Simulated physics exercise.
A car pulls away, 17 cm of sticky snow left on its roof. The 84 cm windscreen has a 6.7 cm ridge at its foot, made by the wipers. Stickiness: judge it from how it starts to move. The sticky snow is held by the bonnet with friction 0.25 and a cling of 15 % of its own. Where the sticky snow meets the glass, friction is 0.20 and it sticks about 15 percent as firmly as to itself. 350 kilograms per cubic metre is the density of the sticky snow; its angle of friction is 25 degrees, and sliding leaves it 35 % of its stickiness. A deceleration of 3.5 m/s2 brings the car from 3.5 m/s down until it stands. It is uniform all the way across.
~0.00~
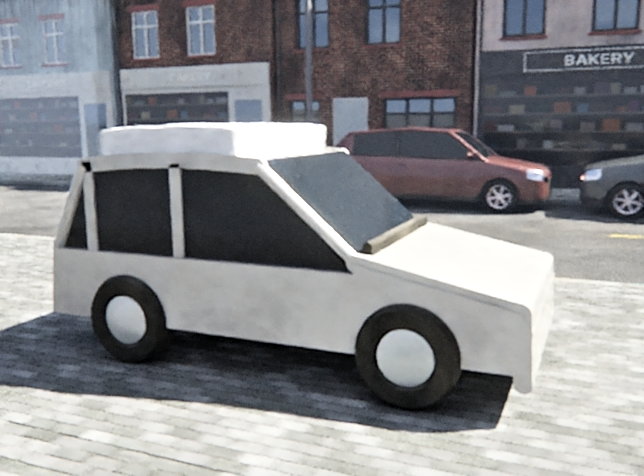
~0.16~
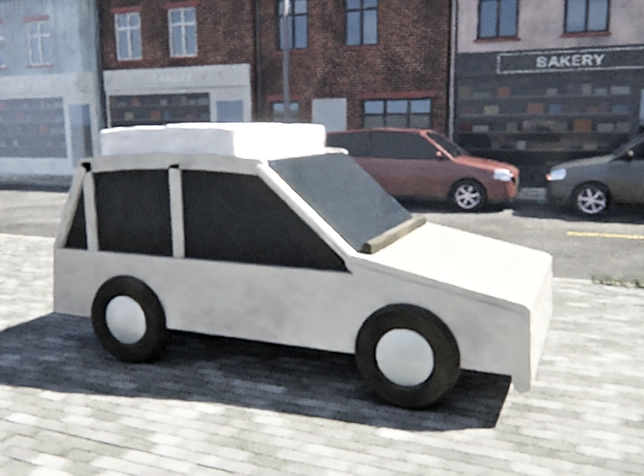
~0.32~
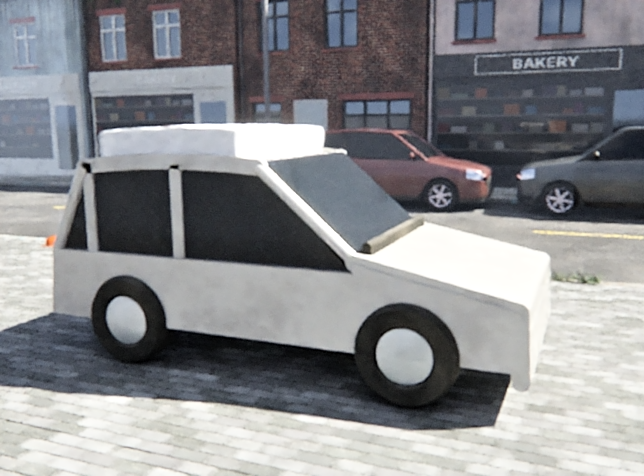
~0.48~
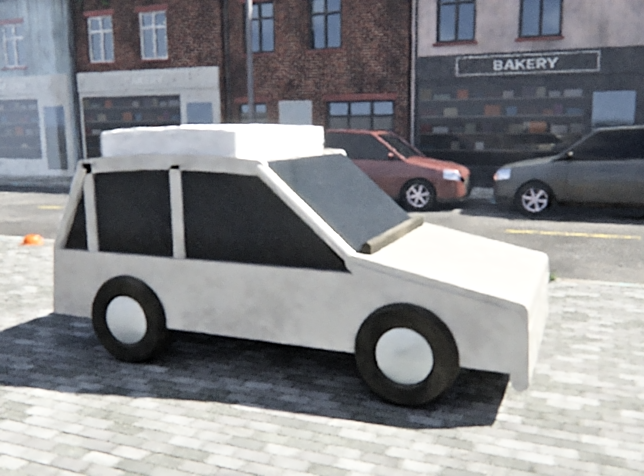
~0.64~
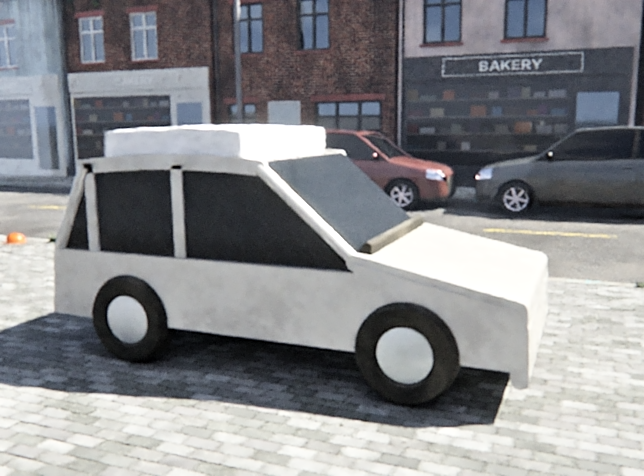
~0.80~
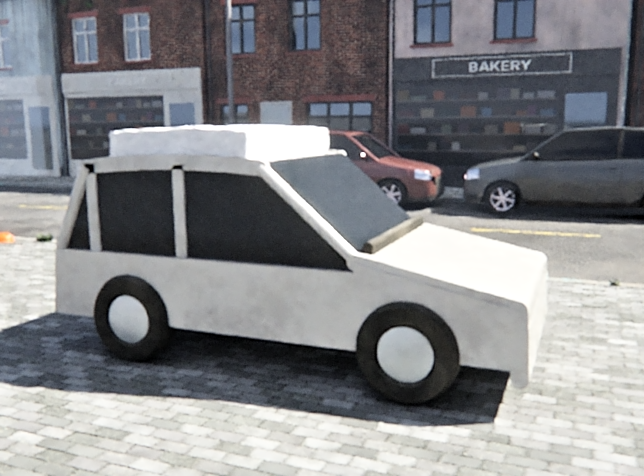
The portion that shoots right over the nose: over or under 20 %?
The portion that shoots right over the nose is short of 20 %.
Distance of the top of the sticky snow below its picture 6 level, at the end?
Some 0 cm.
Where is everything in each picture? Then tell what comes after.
In the first picture, leading edge of the sticky snow at (236, 130).
In the second picture, leading edge of the sticky snow at (236, 129).
In the third picture, leading edge of the sticky snow at (237, 129), its middle shifted 3 mm.
In the fourth picture, leading edge of the sticky snow at (238, 130), its middle shifted 10 mm.
In the fifth picture, leading edge of the sticky snow at (242, 150), its middle shifted 2.5 cm.
In the sixth picture, leading edge of the sticky snow at (247, 138), its middle shifted 5.5 cm.
After 1.17 s, 96 % of the snow is on the roof, 4 % on the glass, none on the bonnet and none has gone off the nose.
After 1.62 s, 91 % of the snow is on the roof, 9 % on the glass, none on the bonnet and none has gone off the nose.
After 2.06 s, 91 % of the snow is on the roof, 9 % on the glass, none on the bonnet and none has gone off the nose.
After 2.50 s, 91 % of the snow is on the roof, 9 % on the glass, none on the bonnet and none has gone off the nose.
After 2.60 s, at the end, 91 % of the snow is on the roof, 9 % on the glass, none on the bonnet and none has gone off the nose.
